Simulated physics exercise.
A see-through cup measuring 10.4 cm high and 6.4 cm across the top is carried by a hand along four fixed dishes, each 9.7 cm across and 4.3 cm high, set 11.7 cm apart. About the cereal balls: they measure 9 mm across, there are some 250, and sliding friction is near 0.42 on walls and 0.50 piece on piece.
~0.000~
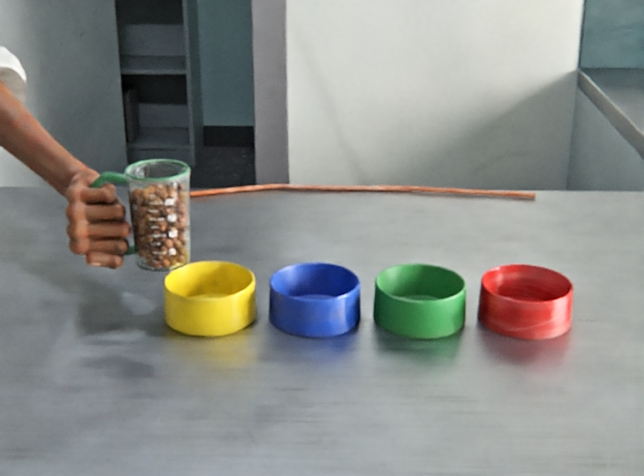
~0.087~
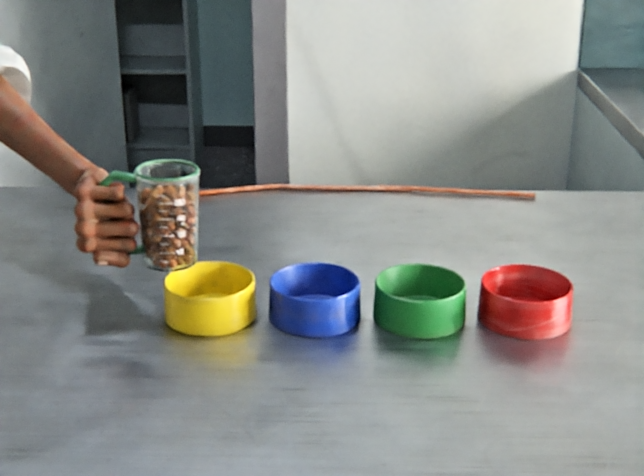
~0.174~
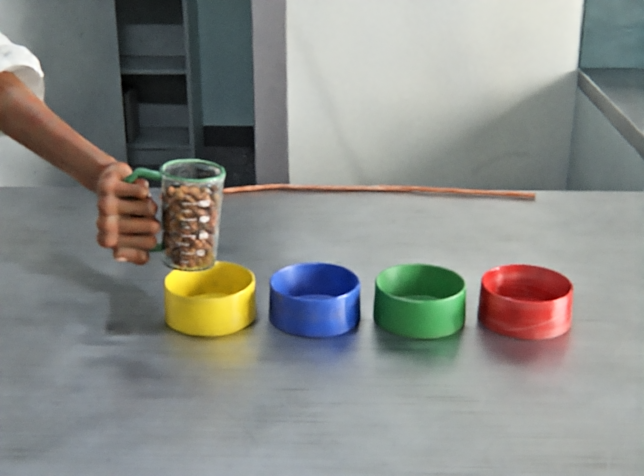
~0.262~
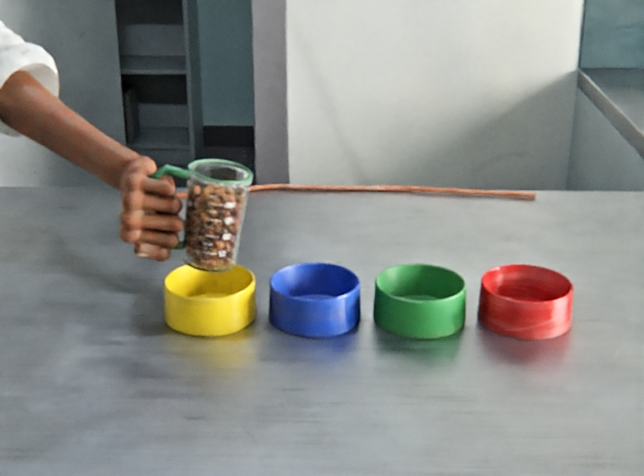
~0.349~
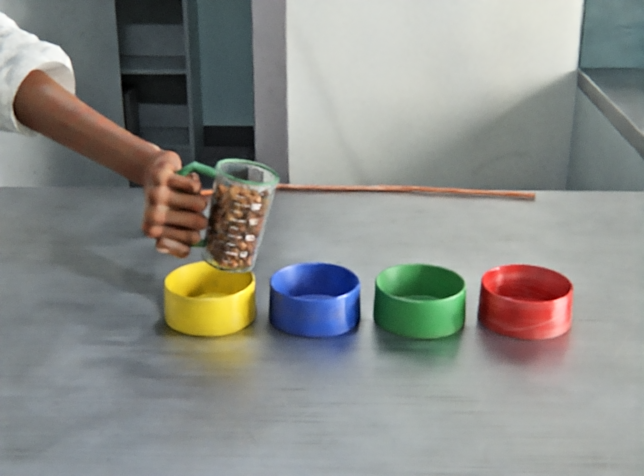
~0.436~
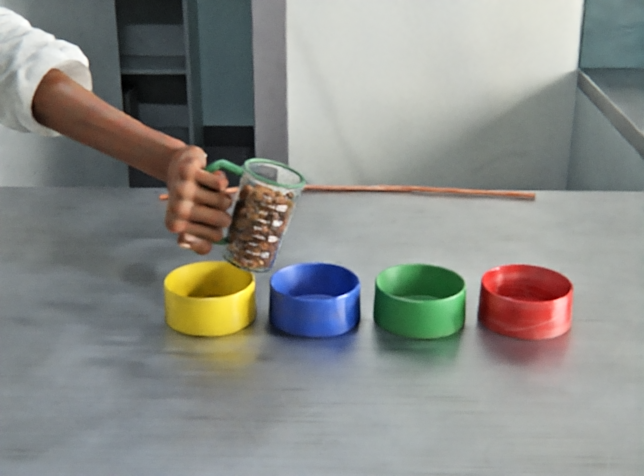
The footage shows a hand holding a clear, green-handled cup of small brown pieces beside a row of yellow, blue, green and red dishes, then moving it right above the yellow dish while tilting it slightly rightward.
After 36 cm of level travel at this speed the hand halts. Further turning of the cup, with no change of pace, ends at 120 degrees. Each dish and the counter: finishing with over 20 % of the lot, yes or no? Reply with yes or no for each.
Red: Yes, blue: No, green: No, yellow: No, counter: No.
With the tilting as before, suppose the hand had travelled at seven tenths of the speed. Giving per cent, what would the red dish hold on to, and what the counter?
In that case red 100, counter 0.
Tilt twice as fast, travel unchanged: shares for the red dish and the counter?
The red dish 90, the counter 10.
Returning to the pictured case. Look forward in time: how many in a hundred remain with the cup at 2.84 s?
Estimate: Some 15 %.
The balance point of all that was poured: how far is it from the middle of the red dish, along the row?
Near 1 cm, shifted toward increasing x.
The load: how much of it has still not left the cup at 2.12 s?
It works out to about 100 per cent of the load.
After 1.45 s, tilt 65 degrees; cup holds 100 %.
Then, at 2.12 s, tilt 96 degrees; cup holds 100 %.
After 2.84 s, tilt 120 degrees; cup holds 15 %, red 80 %.
In the end, at 3.6 s, red 95 %, blue 0 %, green 0 %, yellow 0 %, counter 5 %.
